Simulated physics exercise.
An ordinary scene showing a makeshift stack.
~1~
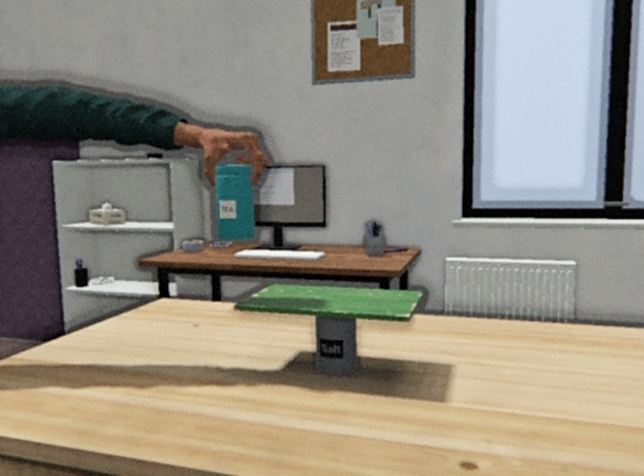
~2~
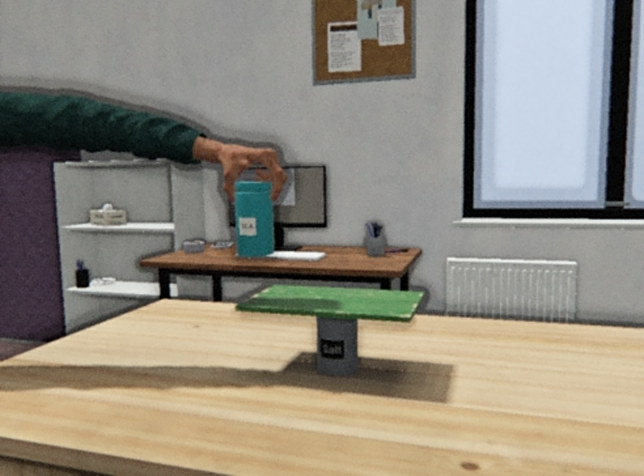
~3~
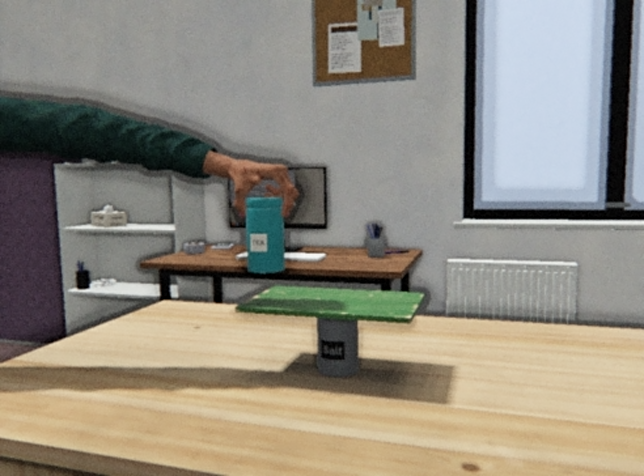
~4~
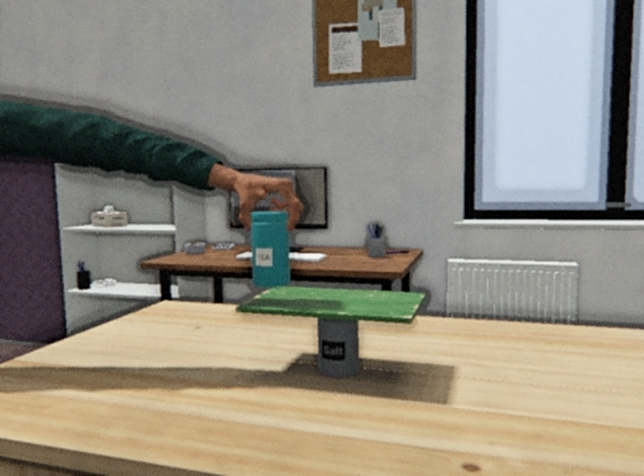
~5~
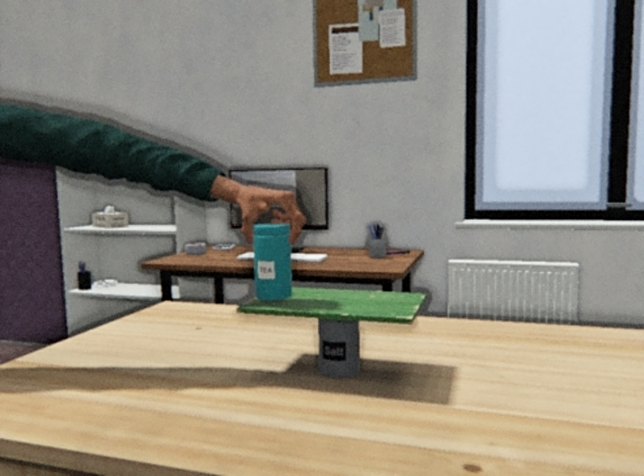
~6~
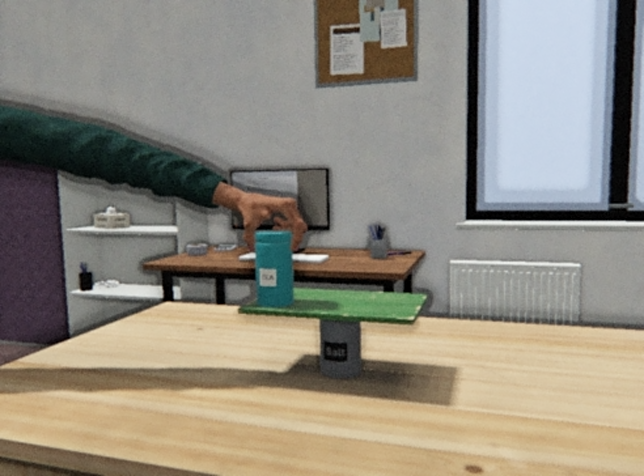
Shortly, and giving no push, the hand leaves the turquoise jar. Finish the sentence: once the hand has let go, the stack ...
The stack tumbles.
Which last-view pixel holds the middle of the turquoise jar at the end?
The object finishes somewhere near (224, 343).
Then, 0.40 s past the last view, turquoise jar now fallen; green board rocked 58° from its first pose.
Then, 0.70 s past the last view, green board rocked 70° from its first pose.
Finally, fallen, turquoise jar; down or leaning hard in the stack, green board; grey jar still in place. Final places as the last picture's camera would see them, turquoise jar near (224, 343). The stack comes apart.
